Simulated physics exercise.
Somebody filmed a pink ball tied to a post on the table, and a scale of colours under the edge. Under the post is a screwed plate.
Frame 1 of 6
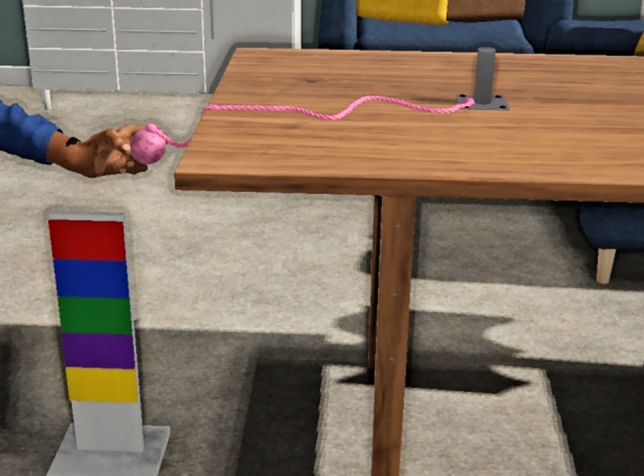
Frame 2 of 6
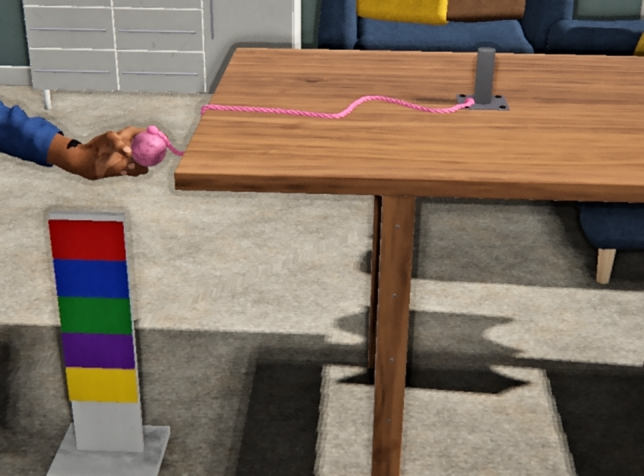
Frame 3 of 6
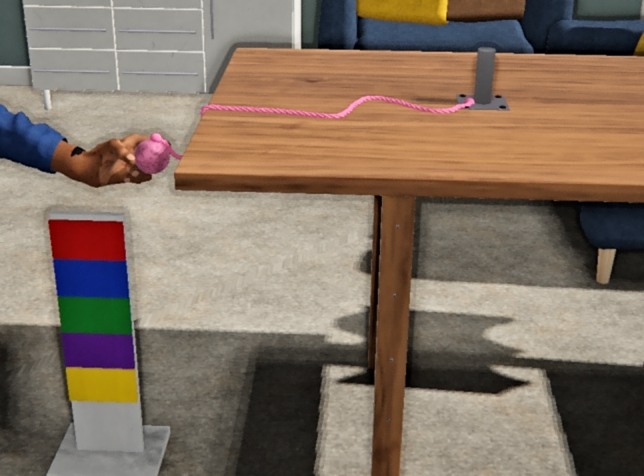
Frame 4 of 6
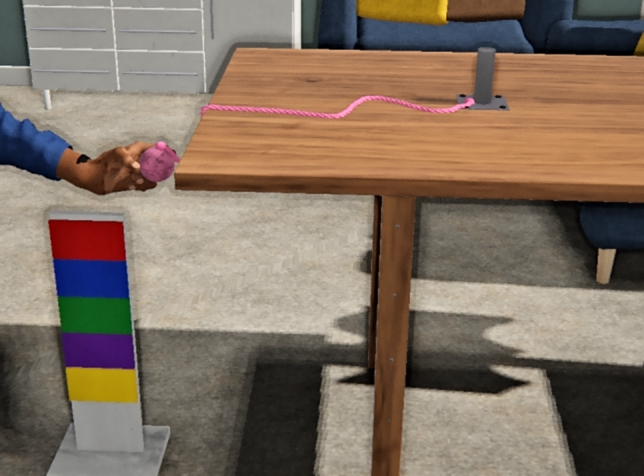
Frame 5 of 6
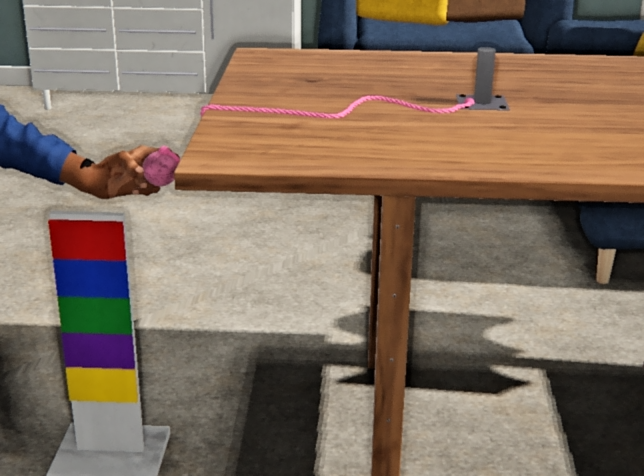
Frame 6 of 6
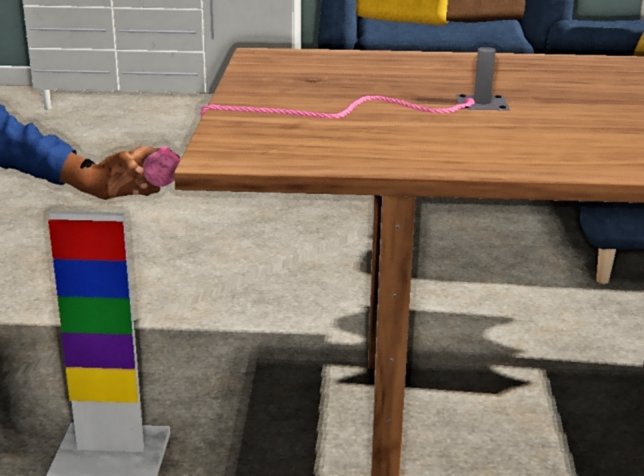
Beside a wooden table, a hand moves a pink ball slightly right toward the edge.
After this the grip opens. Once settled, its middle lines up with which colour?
It lines up with the blue band.
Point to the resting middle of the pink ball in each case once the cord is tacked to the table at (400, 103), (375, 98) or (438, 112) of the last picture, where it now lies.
Approximately (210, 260), (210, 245) and (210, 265) respectively.
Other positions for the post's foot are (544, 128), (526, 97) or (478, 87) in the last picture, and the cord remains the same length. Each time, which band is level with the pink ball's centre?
The first case gives red, the second red and the third blue.
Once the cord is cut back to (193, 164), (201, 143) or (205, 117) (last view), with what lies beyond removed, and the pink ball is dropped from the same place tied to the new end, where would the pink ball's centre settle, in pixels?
Try 1: (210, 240); try 2: (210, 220); try 3: (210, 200).
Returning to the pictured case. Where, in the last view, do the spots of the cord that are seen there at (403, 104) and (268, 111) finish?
Roughly at (377, 103), and the other roughly at (205, 119).
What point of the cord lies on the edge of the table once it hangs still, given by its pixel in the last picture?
Pixel (275, 111) or thereabouts.
Soon after, ball near (198, 264); level with blue.
Then, ball near (215, 275); level with blue.
At rest, ball near (209, 278); level with blue. The cord holds its middle at blue.
